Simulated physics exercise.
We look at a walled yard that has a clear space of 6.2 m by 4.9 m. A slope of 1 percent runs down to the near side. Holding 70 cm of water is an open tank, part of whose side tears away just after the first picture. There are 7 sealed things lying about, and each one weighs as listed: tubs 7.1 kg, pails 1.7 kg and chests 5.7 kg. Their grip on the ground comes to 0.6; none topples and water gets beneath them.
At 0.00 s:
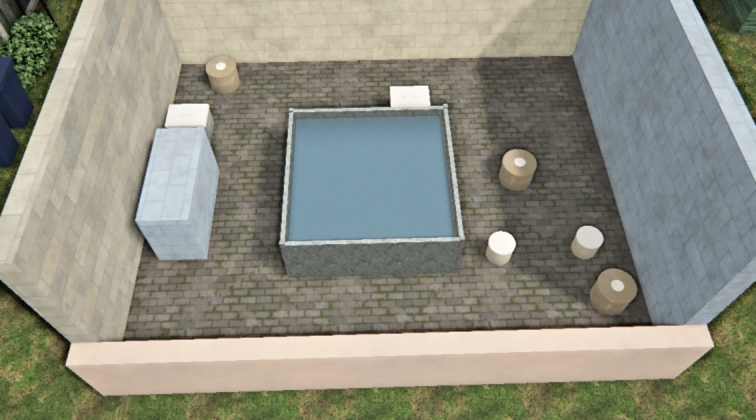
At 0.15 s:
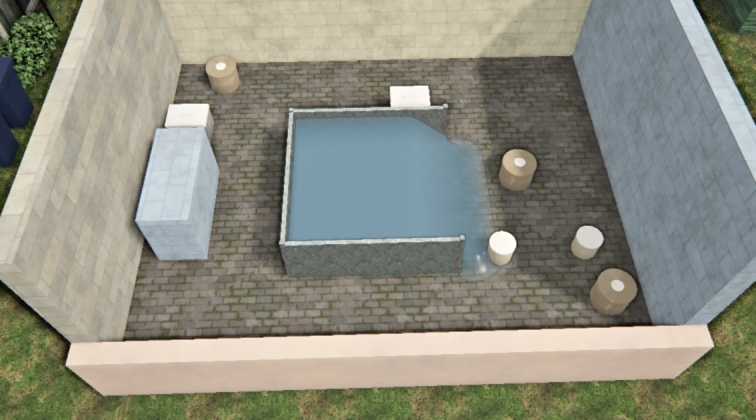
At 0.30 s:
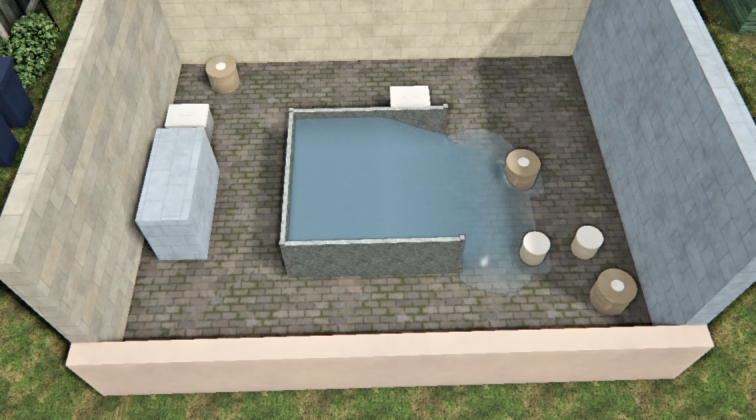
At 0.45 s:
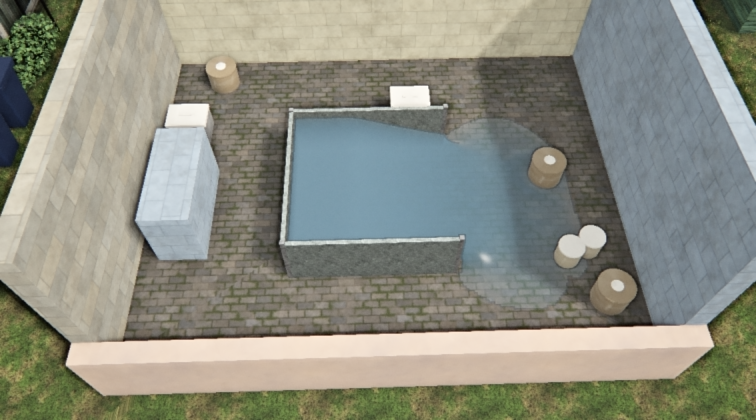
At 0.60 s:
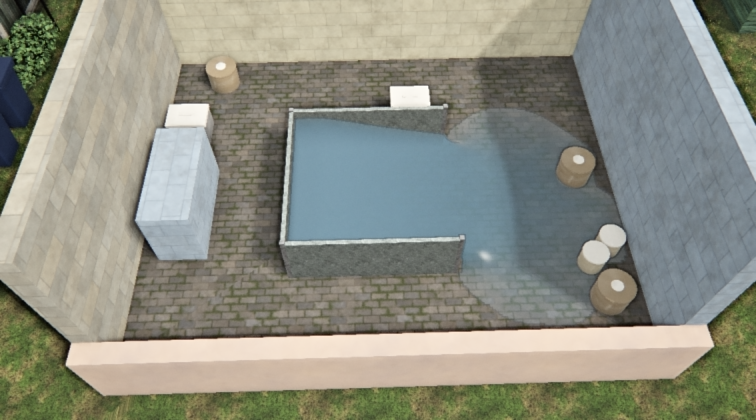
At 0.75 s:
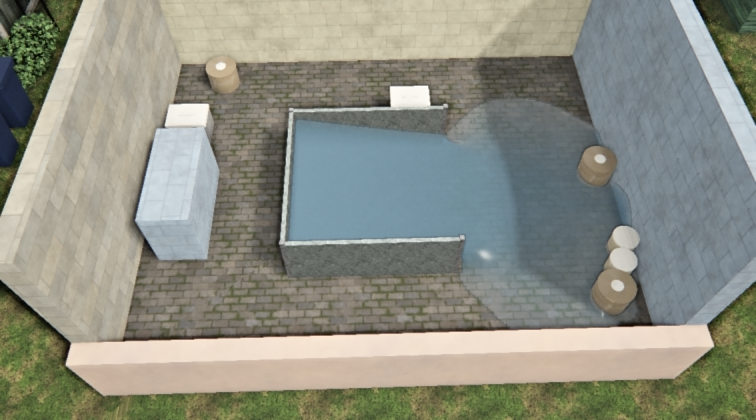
Water pours out through the open right side of a square stone tank in a walled, paved yard and spreads rightward over the bricks, pushing a white pail and then a tan tub toward the blue wall, where another white pail also shifts.
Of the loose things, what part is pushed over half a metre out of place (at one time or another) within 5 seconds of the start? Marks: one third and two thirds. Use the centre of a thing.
Two thirds or a larger share of them move that far.
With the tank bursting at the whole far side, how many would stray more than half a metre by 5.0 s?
Then 6 of them would.
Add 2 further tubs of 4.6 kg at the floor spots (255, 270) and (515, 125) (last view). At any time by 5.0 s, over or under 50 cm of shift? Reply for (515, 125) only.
That one ends up beyond it.
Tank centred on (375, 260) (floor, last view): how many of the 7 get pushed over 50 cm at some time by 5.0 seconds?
In that case 6 of them.
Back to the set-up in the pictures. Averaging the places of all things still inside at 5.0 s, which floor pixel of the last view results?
About (246, 190).
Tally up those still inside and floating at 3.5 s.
That would be 4 of them.
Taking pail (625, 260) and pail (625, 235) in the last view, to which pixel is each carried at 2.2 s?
First near (647, 295), second near (650, 264).
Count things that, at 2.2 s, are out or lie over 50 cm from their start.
Tally: 4.
After 1.1 s 2 of 7 are over 50 cm from their spots; 4 afloat.
After 2.2 s 4 of 7 are over 50 cm from their spots; 4 afloat.
After 3.5 s 4 of 7 are over 50 cm from their spots; 4 afloat.
After 5.0 s 5 of 7 are over 50 cm from their spots, and 6 have been at some point; 6 afloat.
